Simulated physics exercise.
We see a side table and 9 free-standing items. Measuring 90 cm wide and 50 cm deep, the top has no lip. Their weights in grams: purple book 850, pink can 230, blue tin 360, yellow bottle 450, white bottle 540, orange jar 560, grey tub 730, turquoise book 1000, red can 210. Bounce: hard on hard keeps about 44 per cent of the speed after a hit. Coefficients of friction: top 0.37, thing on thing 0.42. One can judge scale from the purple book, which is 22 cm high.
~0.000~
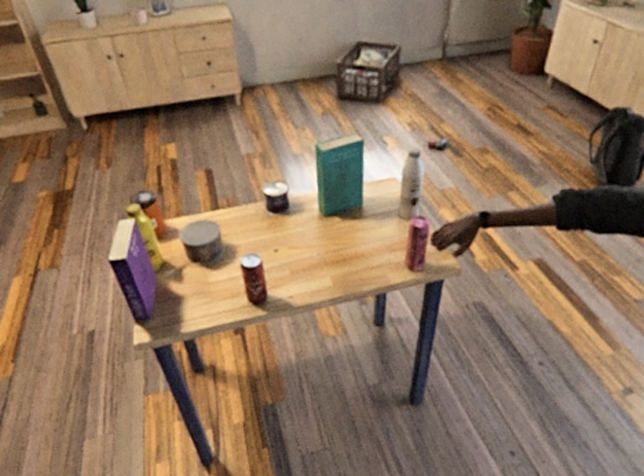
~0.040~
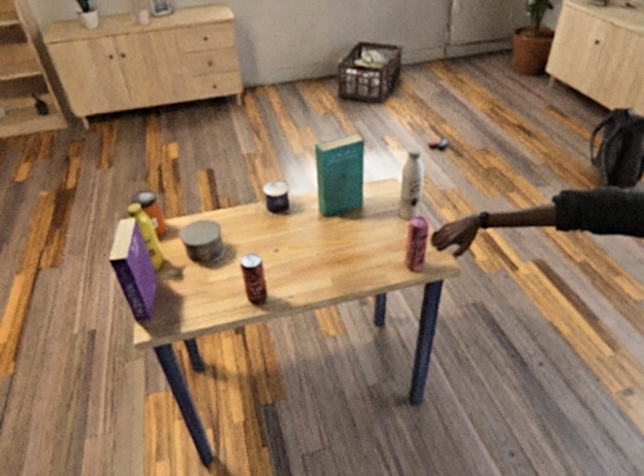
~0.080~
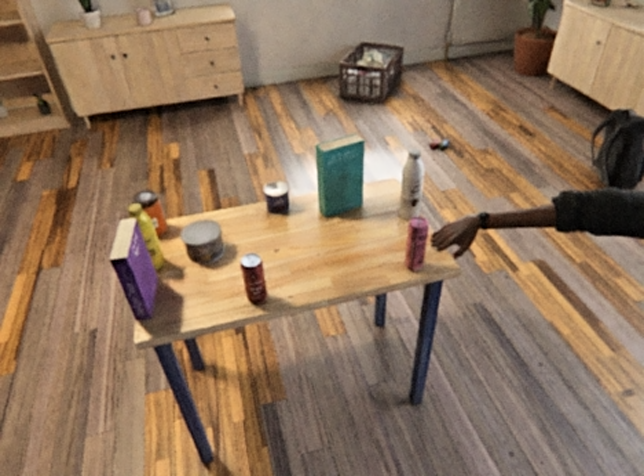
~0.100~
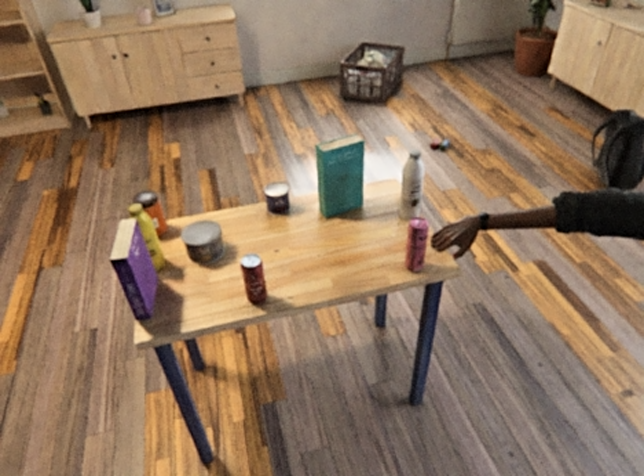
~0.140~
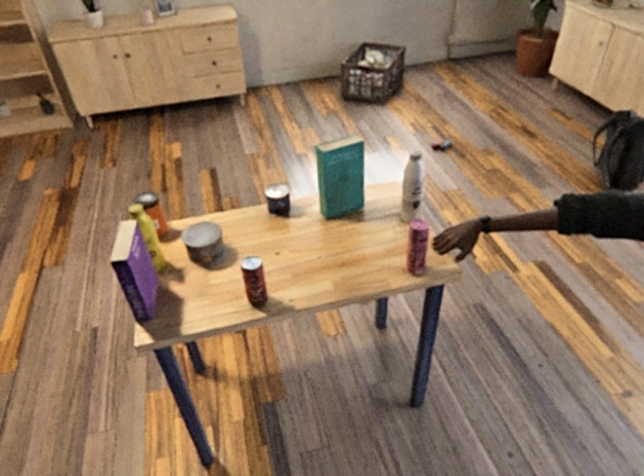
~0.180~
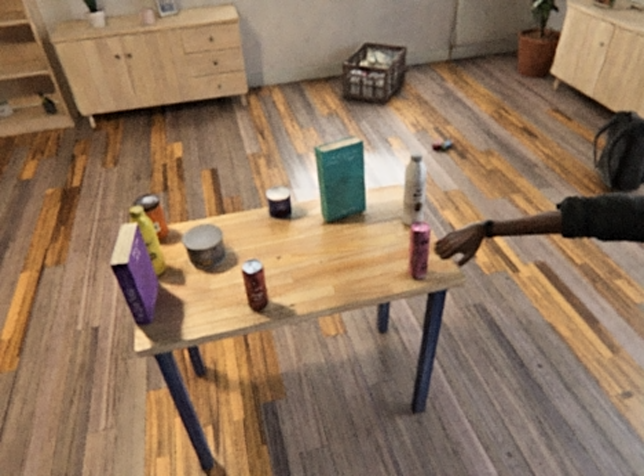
In a room with a wooden floor, a hand reached beside a pink can on a small table of books, cans and bottles; the table then shifted slightly, and the turquoise book leaned a little.
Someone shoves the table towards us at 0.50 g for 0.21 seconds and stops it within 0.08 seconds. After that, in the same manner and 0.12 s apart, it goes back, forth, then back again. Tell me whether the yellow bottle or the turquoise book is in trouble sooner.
Sooner in trouble is the latter of the two.
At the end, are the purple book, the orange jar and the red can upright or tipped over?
Well, the purple book tumbles down, the orange jar holds steady, and the red can tumbles down.
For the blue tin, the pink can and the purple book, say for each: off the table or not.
Observed: Blue tin remains in bounds; pink can exits its support; purple book exits its support.
After 0.68 s, table 5 cm from its start; pink can and red can now off the table; turquoise book on its side near (331, 218); yellow bottle leaning 38° near (149, 266).
After 1.08 s, table 9 cm from its start; turquoise book on its side near (331, 220); yellow bottle on its side near (174, 266); white bottle on its side.
After 1.58 s, purple book now off the table; turquoise book on its side near (333, 223); yellow bottle on its side near (161, 262).
By the end (2.3 s), off the table, purple book, pink can and red can; tipped over on the table, yellow bottle, white bottle and turquoise book; not toppled but over 5 cm from the start, blue tin; the other 2 in place, give or take 5 cm. Seen from the same camera at the end, yellow bottle near (156, 254), turquoise book near (329, 216). Yellow bottle went at 0.68 s; turquoise book went at 0.32 s.
